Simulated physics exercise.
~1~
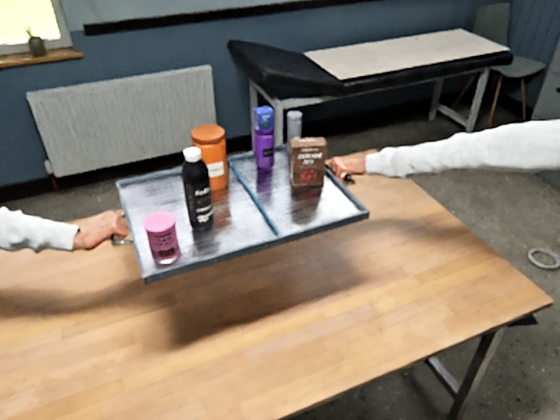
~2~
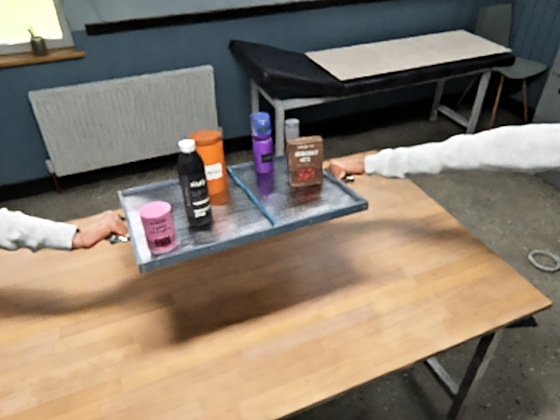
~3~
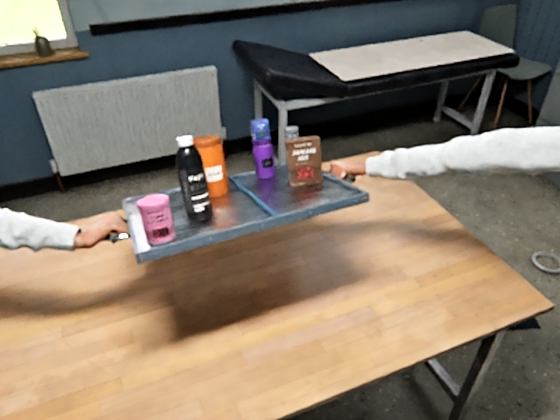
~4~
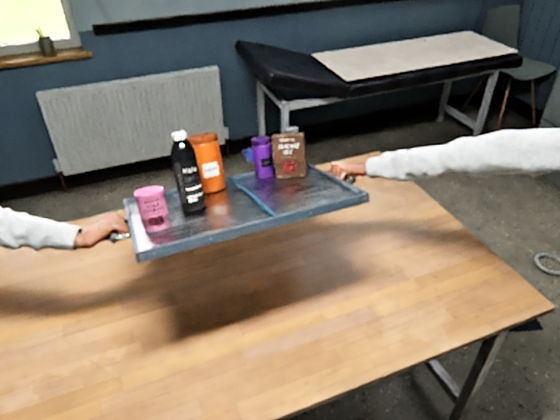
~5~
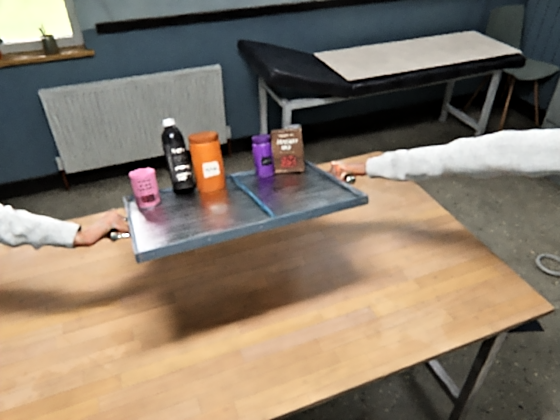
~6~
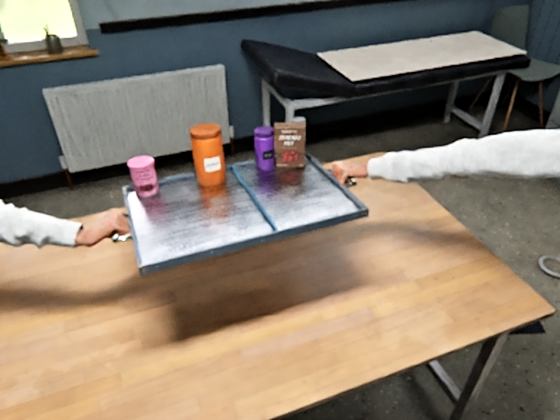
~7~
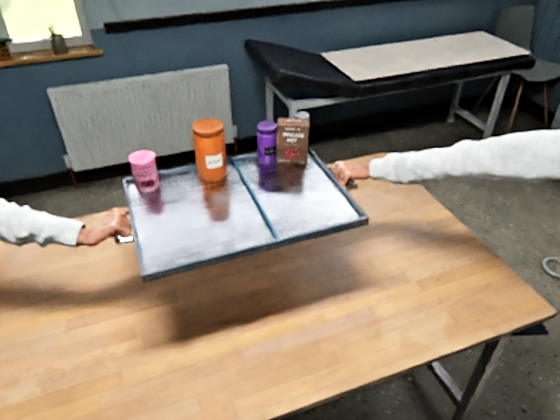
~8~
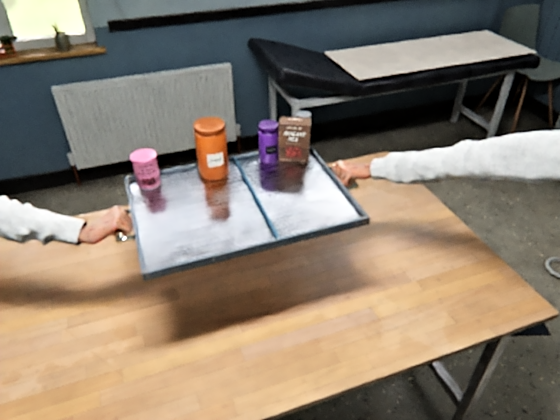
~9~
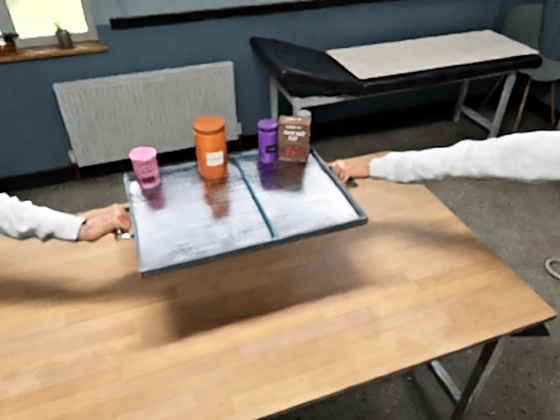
Two hands tilt a loaded tray and level it, leaving the black bottle gone.
